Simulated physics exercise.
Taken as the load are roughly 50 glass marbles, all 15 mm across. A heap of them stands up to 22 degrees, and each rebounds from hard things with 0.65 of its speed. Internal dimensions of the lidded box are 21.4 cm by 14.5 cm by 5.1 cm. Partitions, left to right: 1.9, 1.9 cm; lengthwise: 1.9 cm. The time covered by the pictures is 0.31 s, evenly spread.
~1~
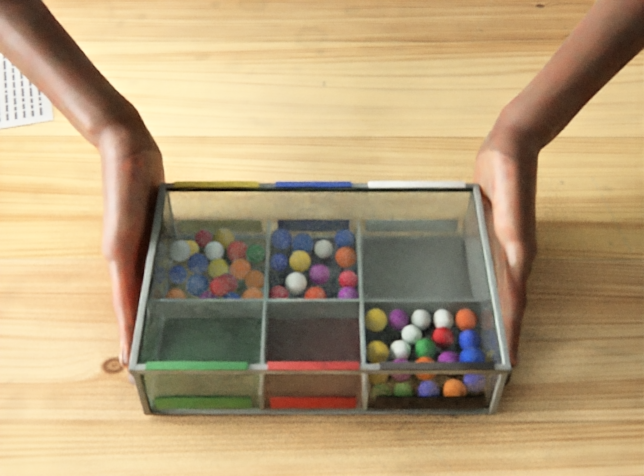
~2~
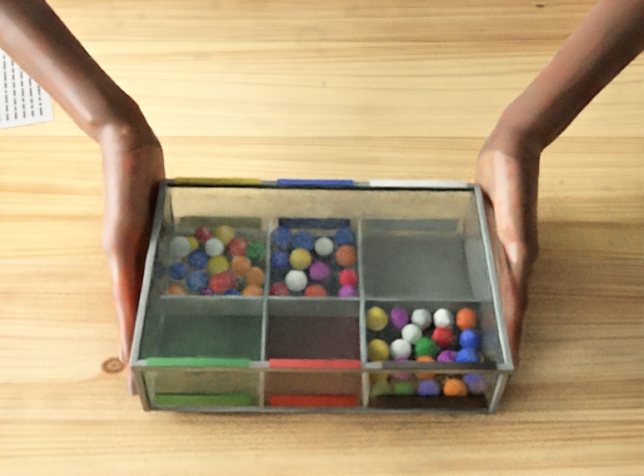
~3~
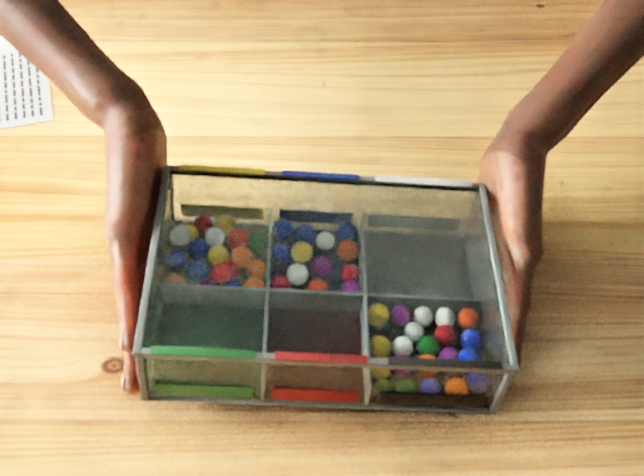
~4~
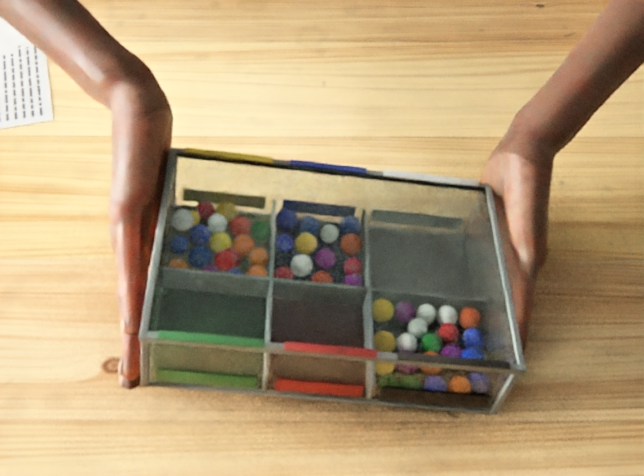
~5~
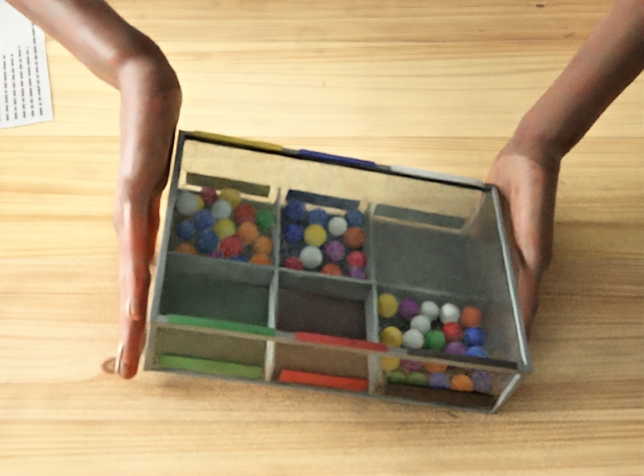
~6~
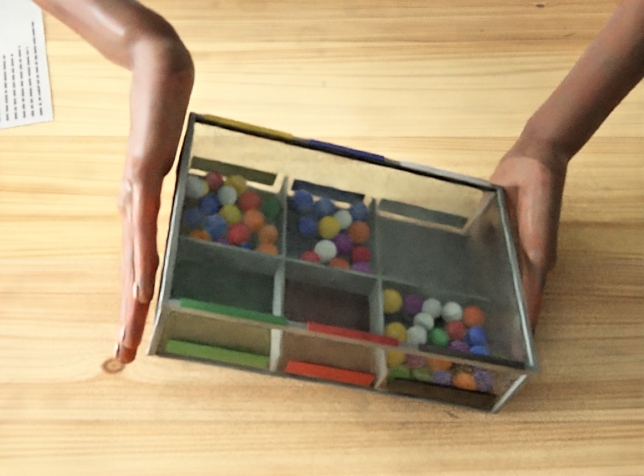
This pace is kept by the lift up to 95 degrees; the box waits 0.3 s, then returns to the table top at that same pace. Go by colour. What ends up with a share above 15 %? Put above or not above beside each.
Red: Not above; blue: Not above; green: Not above; yellow: Not above; white: Above; black: Above.
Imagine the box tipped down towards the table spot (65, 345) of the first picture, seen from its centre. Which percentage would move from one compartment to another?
Estimate: Some 70 per cent.
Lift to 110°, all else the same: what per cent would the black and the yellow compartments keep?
Result - black at 50 percent, yellow at 0 percent.
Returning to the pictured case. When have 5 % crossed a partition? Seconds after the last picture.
Close to the 0.95 s mark.
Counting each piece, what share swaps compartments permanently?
Roughly 65 %.
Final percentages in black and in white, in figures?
In the black compartment 45 percent, in the white 55 percent.
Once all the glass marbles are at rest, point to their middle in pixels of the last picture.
Close to pixel (436, 299).
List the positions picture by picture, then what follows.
The first picture shows box tilt 0 degrees, front corners at (137, 366) and (503, 366); blue 25 %, yellow 35 %, black 40 %.
The second picture shows box tilt 1 degrees, front corners at (138, 362) and (505, 366).
The third picture shows box tilt 4 degrees, front corners at (141, 350) and (511, 366), lowest corner right front.
The fourth picture shows box tilt 9 degrees, front corners at (148, 334) and (517, 366), lowest corner right front.
The fifth picture shows box tilt 13 degrees, front corners at (157, 317) and (524, 367), lowest corner right front.
The sixth picture shows box tilt 18 degrees, front corners at (169, 301) and (531, 368), lowest corner right front; blue 25 %, yellow 35 %, black 40 %.
Then, 1.30 s after the last picture, tilt 95 degrees; blue 10 %, yellow 10 %, white 40 %, black 40 %.
Then, 2.18 s after the last picture, tilt 47 degrees; white 50 %, black 50 %.
Then, 3.05 s after the last picture, tilt 0 degrees; white 55 %, black 45 %.
In the end, red 0 %, blue 0 %, green 0 %, yellow 0 %, white 55 %, black 45 %.
